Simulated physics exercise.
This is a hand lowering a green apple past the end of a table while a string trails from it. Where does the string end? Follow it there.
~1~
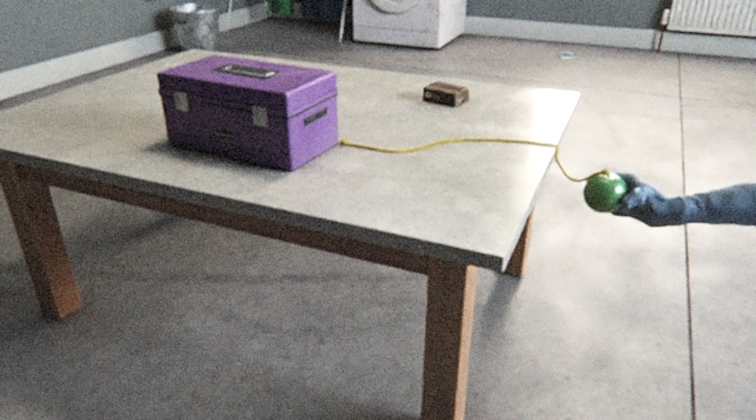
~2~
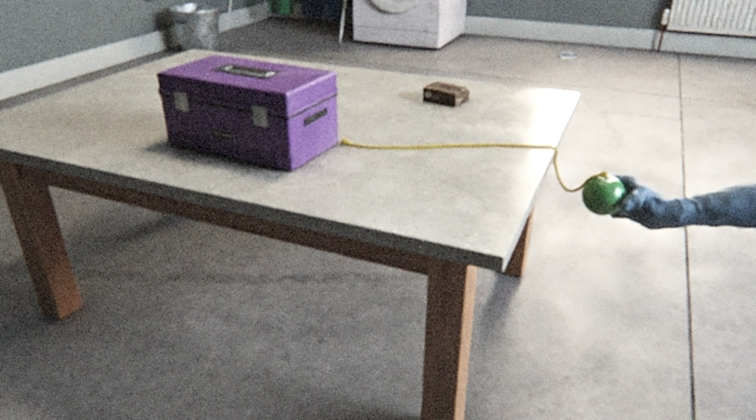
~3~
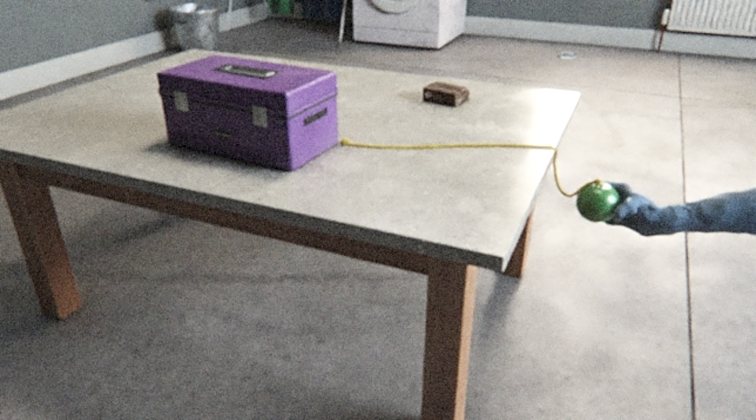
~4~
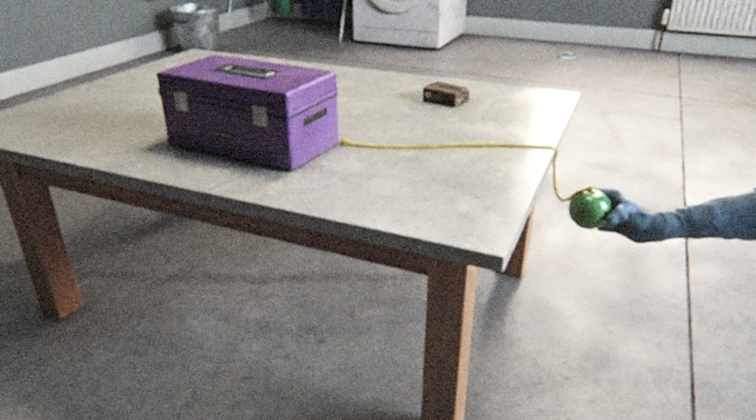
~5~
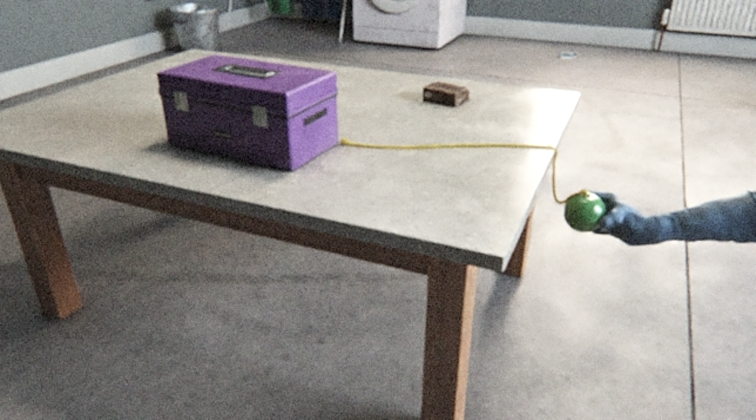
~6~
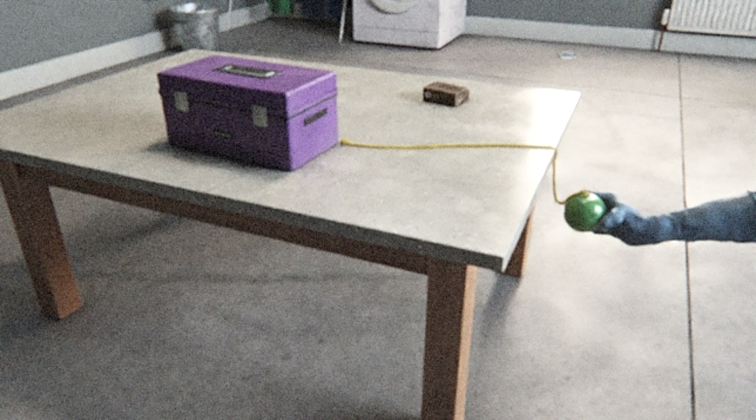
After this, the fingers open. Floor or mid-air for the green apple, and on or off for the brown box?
So the green apple is left hanging while the brown box holds its position.
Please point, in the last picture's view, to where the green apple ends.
The middle sits at (532, 299).
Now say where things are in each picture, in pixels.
In the first frame, green apple (604, 193); purple toolbox (246, 71); brown box (446, 87).
In the second frame, green apple (603, 195).
In the third frame, green apple (597, 203).
In the fourth frame, green apple (590, 209); string through (414, 147) (495, 145).
In the fifth frame, green apple (584, 212); string through (414, 147) (495, 145).
In the sixth frame, green apple (584, 212); purple toolbox (246, 71); brown box (446, 87); string tied to the toolbox, with little slack.
Then, 0.68 s after the last picture, apple below the edge near (514, 277); toolbox unmoved; box unmoved.
Then, 1.40 s after the last picture, apple below the edge near (487, 276); toolbox unmoved; box unmoved.
At rest, apple below the edge near (532, 299); toolbox unmoved; box unmoved. The green apple swings from the edge and the brown box stays on top.
